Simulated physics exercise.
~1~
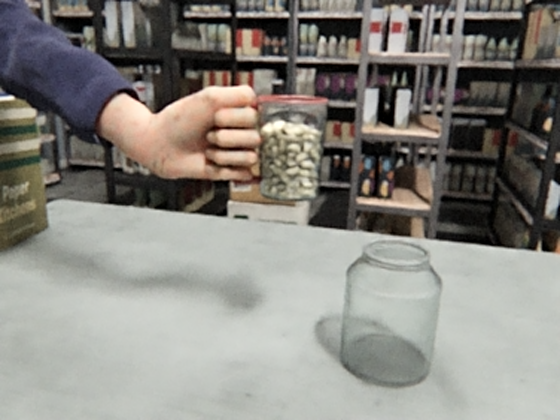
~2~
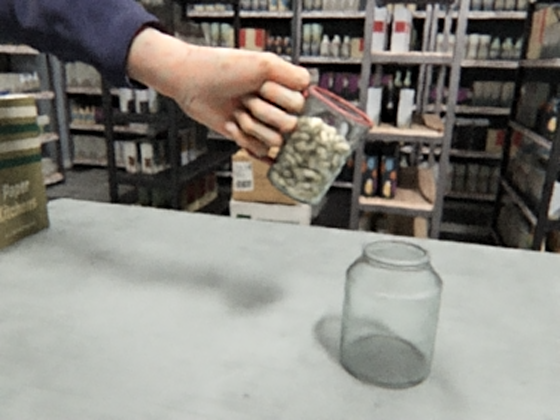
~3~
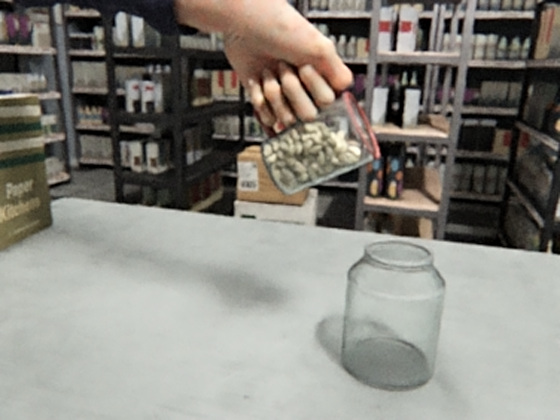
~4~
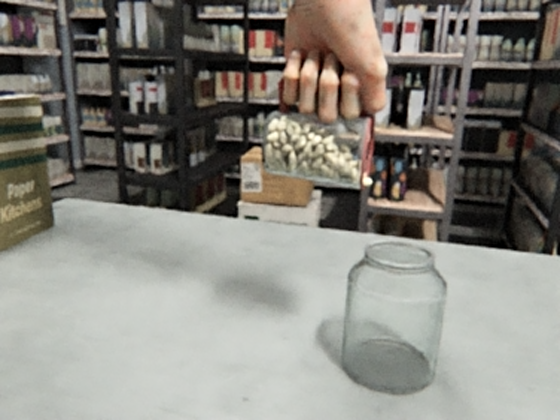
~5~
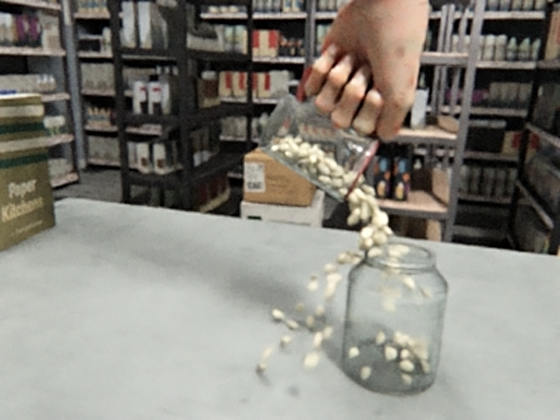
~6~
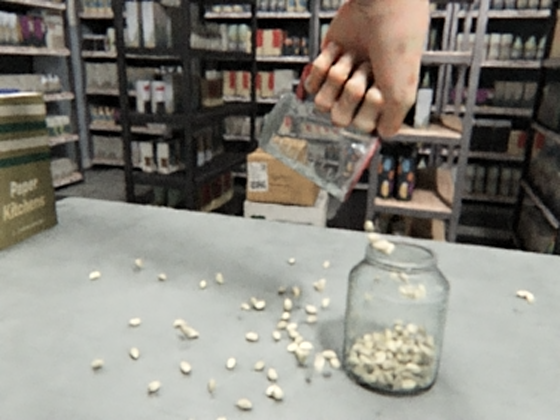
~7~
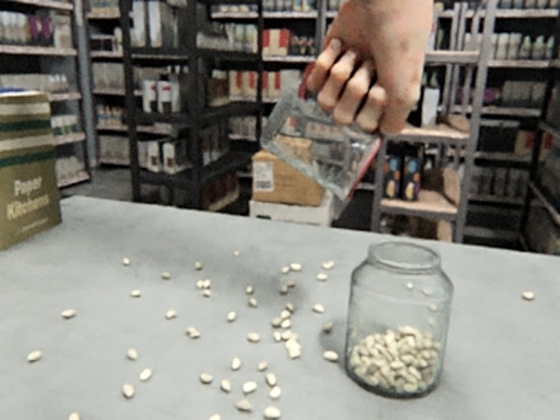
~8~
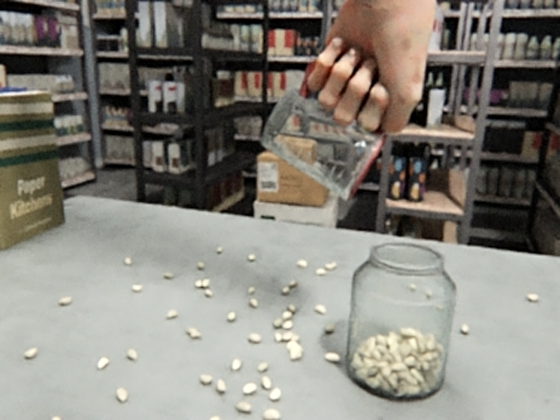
In this clip, a hand moves a clear cup of white beans toward an empty glass jar on a grey table, tips it, and pours; most beans land in the jar while others scatter across the tabletop, leaving the cup tilted and apparently empty.
